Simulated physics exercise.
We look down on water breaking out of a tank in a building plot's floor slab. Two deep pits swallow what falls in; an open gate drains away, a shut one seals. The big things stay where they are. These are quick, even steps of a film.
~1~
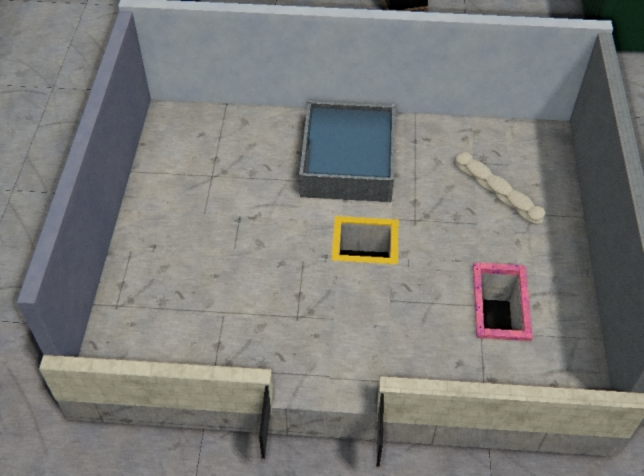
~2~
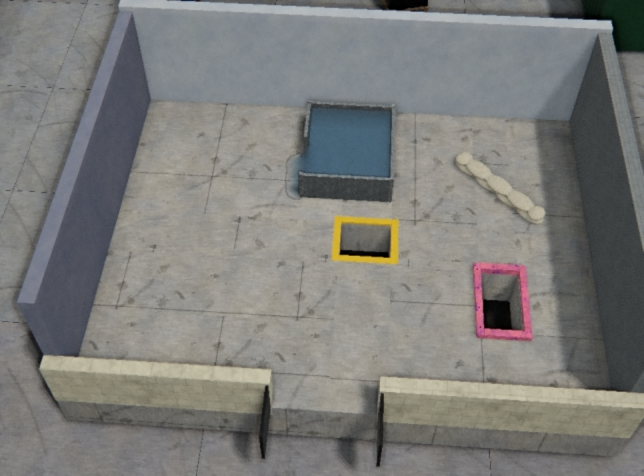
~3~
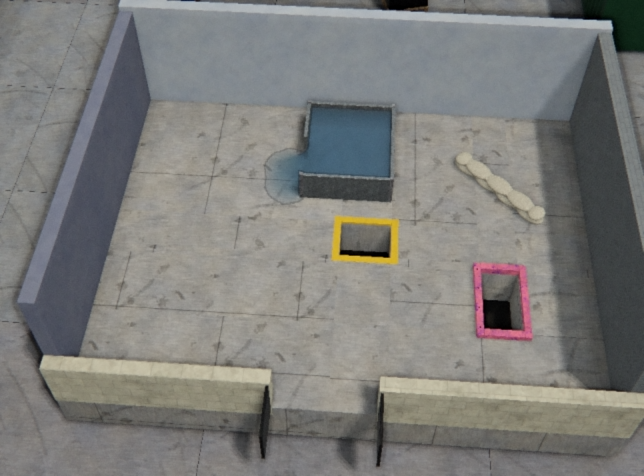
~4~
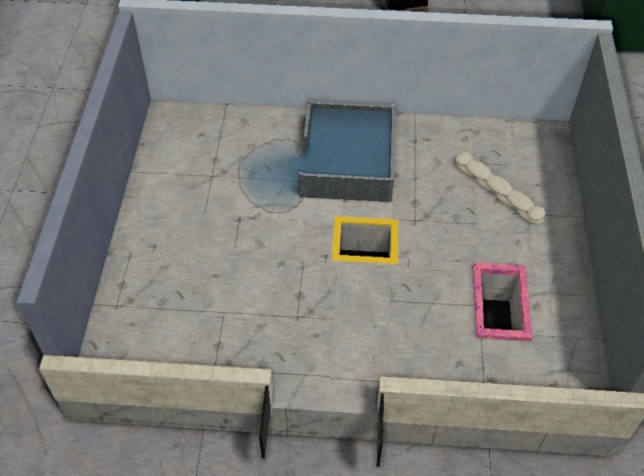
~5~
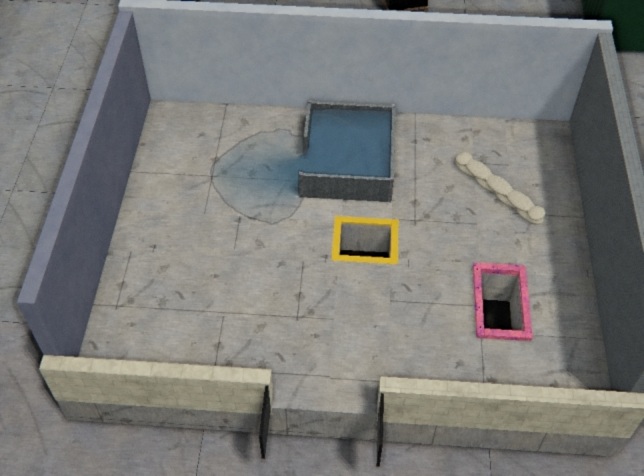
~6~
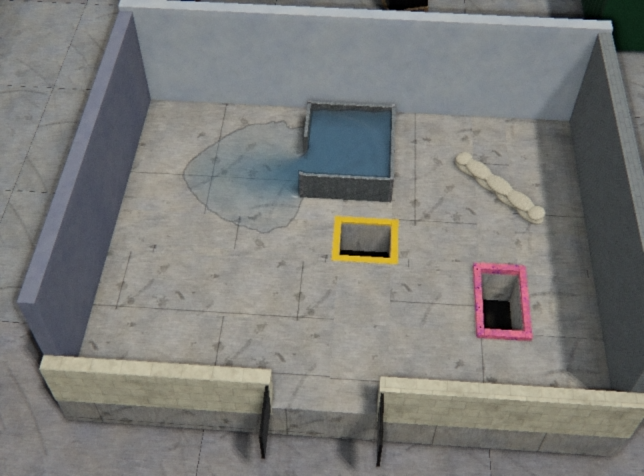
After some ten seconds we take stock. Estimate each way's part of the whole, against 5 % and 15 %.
The gate takes not even 5 %; the pink pit takes not even 5 %; the yellow pit takes not even 5 %.
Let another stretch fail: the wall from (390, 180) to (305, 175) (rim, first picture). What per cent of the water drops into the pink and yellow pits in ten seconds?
Roughly, in per cent: Pink 0, yellow 55.
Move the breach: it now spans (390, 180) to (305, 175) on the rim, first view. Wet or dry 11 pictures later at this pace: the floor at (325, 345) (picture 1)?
Answer: Wet.
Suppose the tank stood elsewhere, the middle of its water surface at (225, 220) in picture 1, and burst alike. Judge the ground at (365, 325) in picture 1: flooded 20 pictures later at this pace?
At that place: No water.
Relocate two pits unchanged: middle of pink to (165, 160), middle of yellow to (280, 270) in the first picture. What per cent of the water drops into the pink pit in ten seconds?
Per cent: Pink 14.
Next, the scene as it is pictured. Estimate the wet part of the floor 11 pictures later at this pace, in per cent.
About 25 per cent.
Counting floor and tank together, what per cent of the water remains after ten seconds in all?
About 98 per cent.
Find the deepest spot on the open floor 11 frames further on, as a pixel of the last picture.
At about (151, 101).
A moment on, water covers 20 % of the floor; the gate 0 %, the pink pit 0 %, the yellow pit 0 %.
Next, water covers 25 % of the floor; the gate 0 %, the pink pit 0 %, the yellow pit 0 %.
Then, water covers 30 % of the floor; the gate 0 %, the pink pit 0 %, the yellow pit 0 %.
Later, water covers 40 % of the floor; the gate 0 %, the pink pit 0 %, the yellow pit 0 %.
In the end, water covers 65 % of the floor; the gate 2 %, the pink pit 0 %, the yellow pit 0 %.
